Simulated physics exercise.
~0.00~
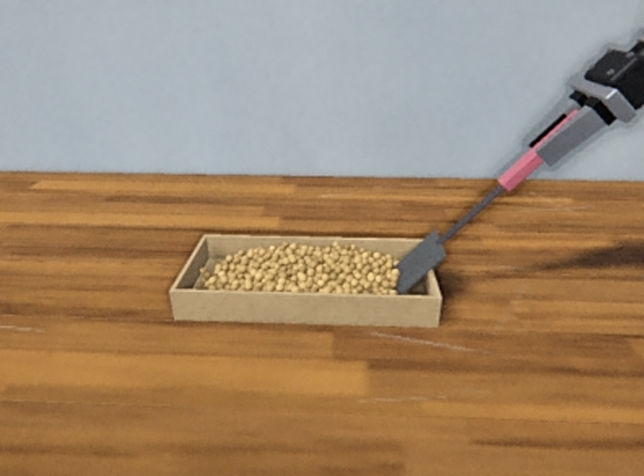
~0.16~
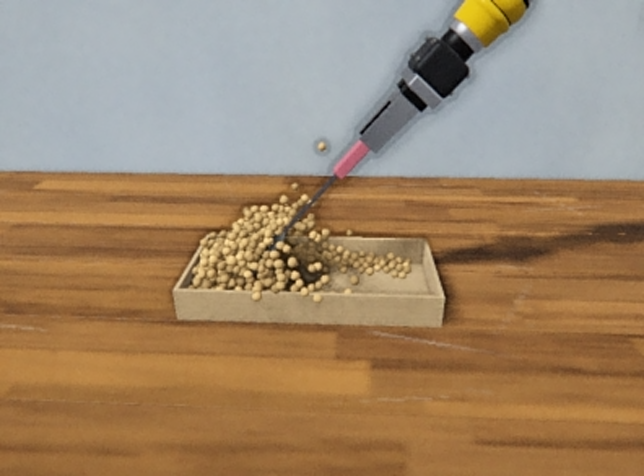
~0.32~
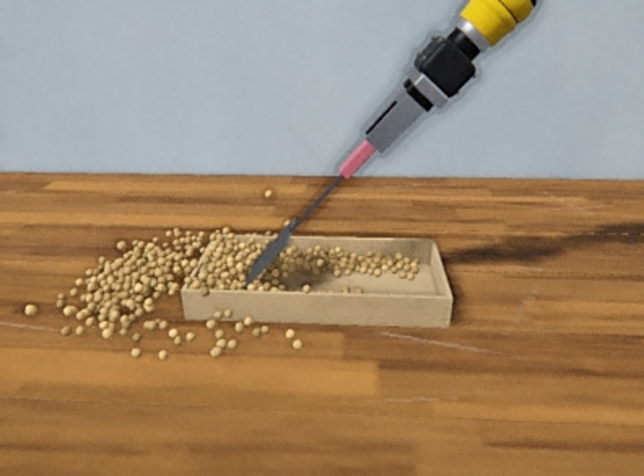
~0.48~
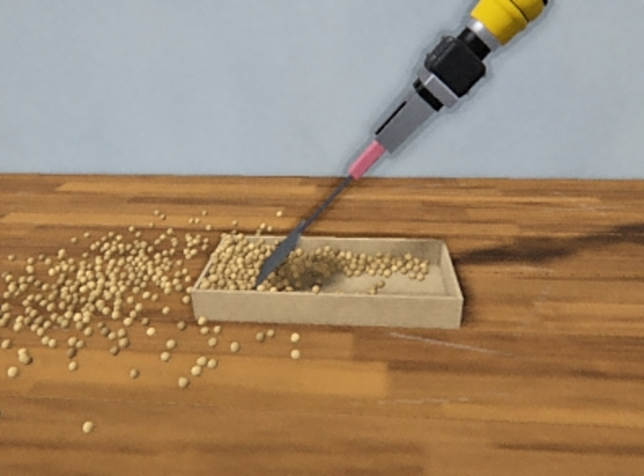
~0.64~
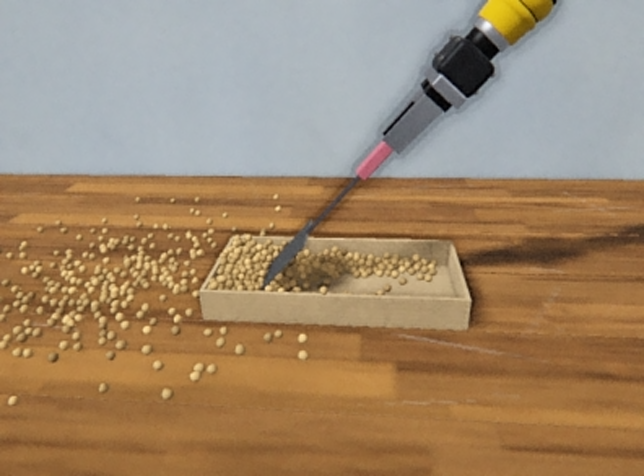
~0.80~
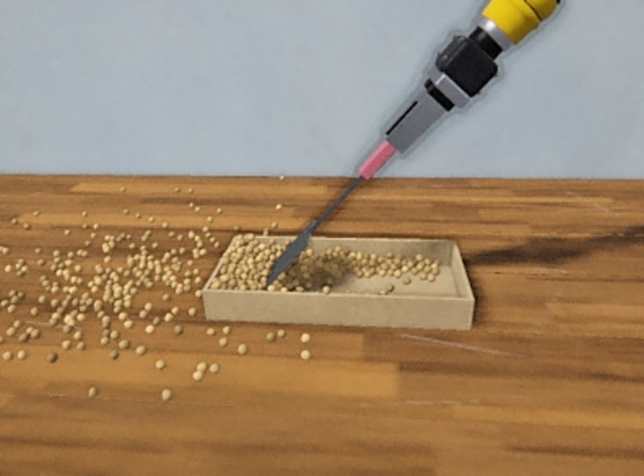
Robotic arm with a paddle pushing dried chickpeas left in a roasting tin, many spilling over and scattering across the wooden table.
